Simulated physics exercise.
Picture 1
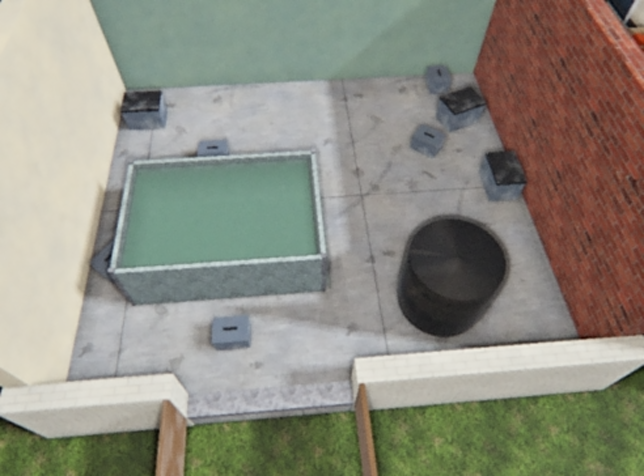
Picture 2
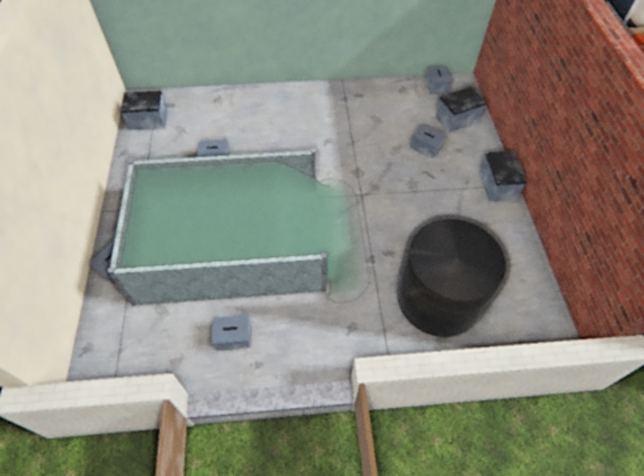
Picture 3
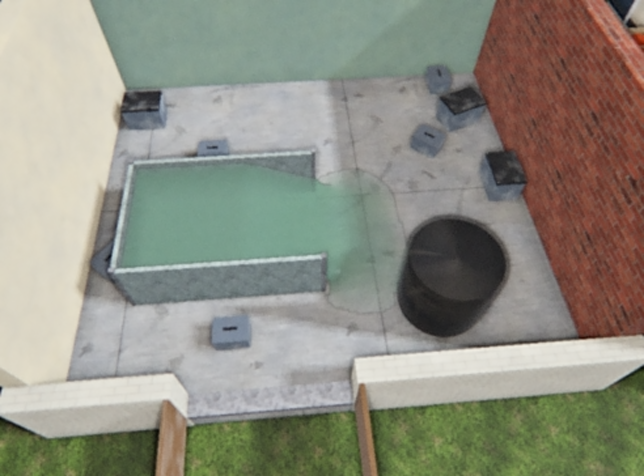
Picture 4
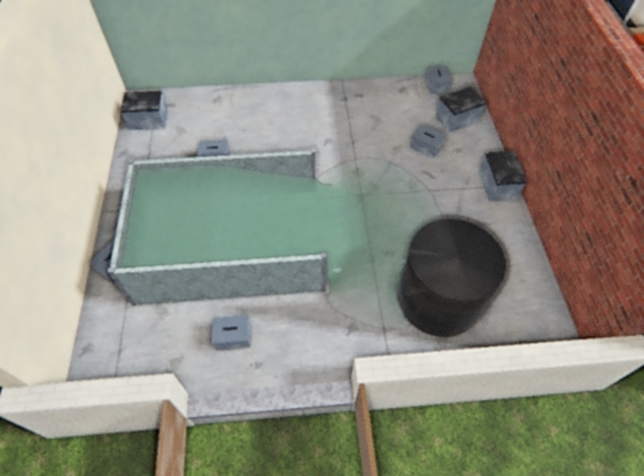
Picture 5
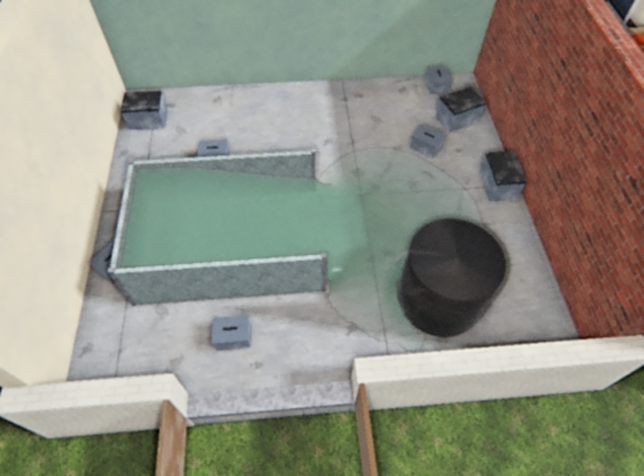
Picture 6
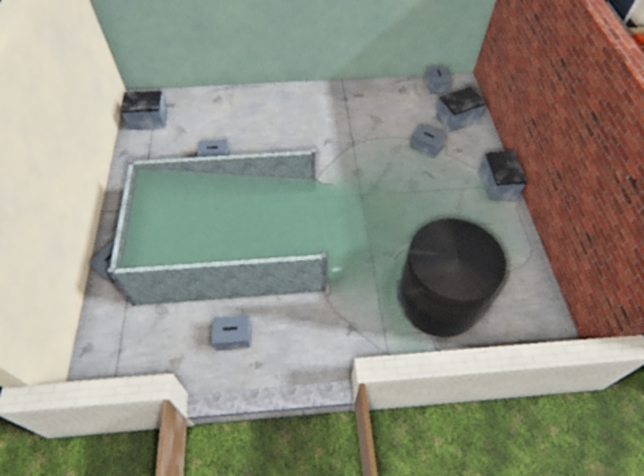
Green water in a rectangular tank pouring out through its open right side and spreading across grey paving around a black cylinder.
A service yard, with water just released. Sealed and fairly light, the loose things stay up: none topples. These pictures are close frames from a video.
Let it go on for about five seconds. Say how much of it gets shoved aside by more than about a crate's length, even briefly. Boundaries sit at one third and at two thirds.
The share is one third to two thirds.
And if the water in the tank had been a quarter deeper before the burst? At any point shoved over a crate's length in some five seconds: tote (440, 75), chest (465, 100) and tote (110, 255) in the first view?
Well, in sequence: Carried that far, carried that far, not carried that far.
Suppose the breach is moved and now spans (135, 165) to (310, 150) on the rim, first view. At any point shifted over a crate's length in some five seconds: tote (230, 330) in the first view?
It didn't get there, in my view.
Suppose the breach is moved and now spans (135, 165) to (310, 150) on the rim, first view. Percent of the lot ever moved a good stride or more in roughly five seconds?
I'd guess around 90 percent of them.
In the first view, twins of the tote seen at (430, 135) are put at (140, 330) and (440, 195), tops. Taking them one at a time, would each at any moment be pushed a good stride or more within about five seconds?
Sequence: Scarcely shifts; knocked aside.
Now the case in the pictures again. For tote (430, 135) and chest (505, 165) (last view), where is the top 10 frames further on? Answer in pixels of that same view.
Approximately (446, 109) for one and (486, 100) for the other.
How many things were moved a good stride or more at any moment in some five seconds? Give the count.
The figure is 5.
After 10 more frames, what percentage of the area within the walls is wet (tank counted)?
Around 60 percent.
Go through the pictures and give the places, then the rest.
In the first frame, a tote at (429, 135) rests on the ground; a chest at (141, 100) rests on the ground; 0 of 8 have shifted.
In the second frame, a tote at (429, 135), on the bottom; a chest at (141, 100) rests on the ground; 0 of 8 have shifted.
In the third frame, a tote at (429, 135), on the bottom; a chest at (141, 100) rests on the ground; 0 of 8 have shifted.
In the fourth frame, a tote at (429, 135), on the bottom; a chest at (141, 100) rests on the ground; 0 of 8 have shifted.
In the fifth frame, a tote at (429, 135), on the bottom; a chest at (141, 100) rests on the ground; 0 of 8 have shifted.
In the sixth frame, a tote at (429, 135), on the bottom; a chest at (141, 100), on the bottom; 0 of 8 have shifted.
A moment on, 0 of 8 are well off their spots; 0 afloat.
Next, 2 of 8 are well off their spots; 3 afloat.
Later, 4 of 8 are well off their spots; 3 afloat.
In the end, 5 of 8 are well off their spots, and 5 have been at some point; 0 afloat.
